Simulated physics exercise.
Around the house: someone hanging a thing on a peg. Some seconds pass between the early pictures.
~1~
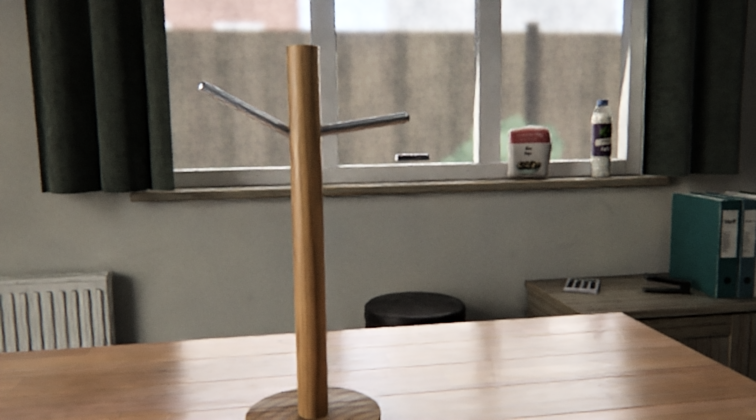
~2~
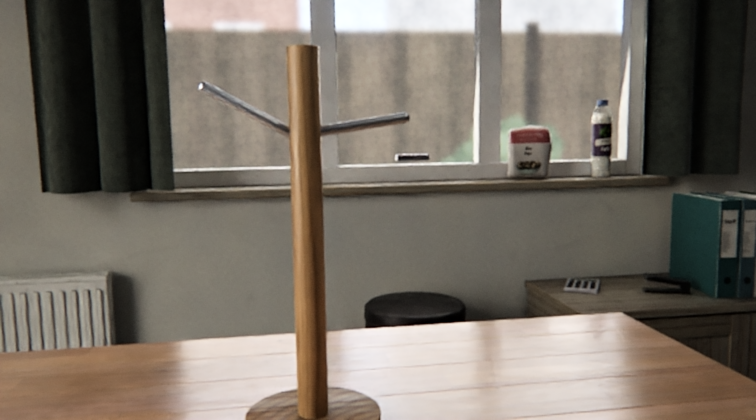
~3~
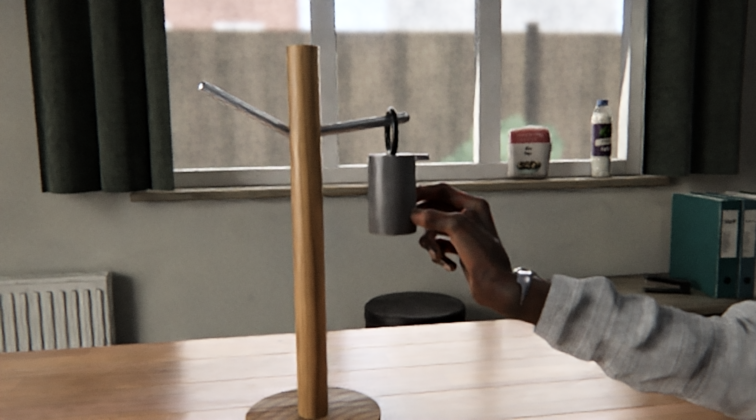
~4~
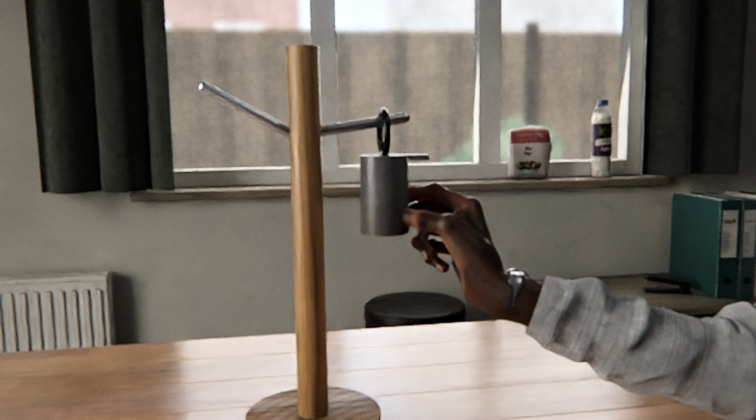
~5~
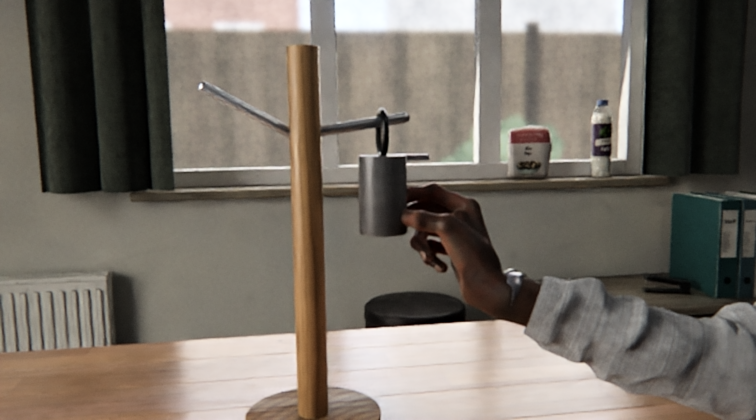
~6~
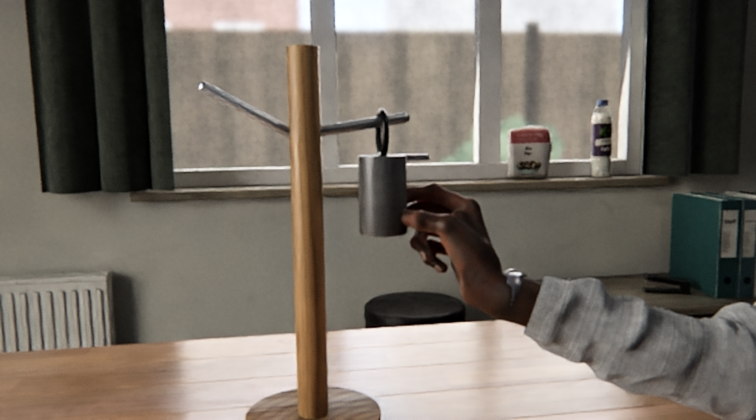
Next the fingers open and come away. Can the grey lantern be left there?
In the end the grey lantern hangs there.
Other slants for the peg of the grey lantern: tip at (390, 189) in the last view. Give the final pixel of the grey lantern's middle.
Near (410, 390).
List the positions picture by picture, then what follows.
Peg stand (310, 243), in the first picture.
Peg stand (310, 243), in the second picture.
Still on the way; grey lantern (392, 170); peg stand (310, 243), in the third picture.
Still on the way; grey lantern (384, 171); peg stand (310, 243), in the fourth picture.
Still on the way; grey lantern (382, 171); peg stand (310, 243), in the fifth picture.
In place, still held; grey lantern (382, 171); peg stand (310, 243), in the sixth picture.
Then, 0.38 s later than the last frame, grey lantern at rest near (383, 172).
When it is over, the grey lantern remains hooked, near (383, 172).
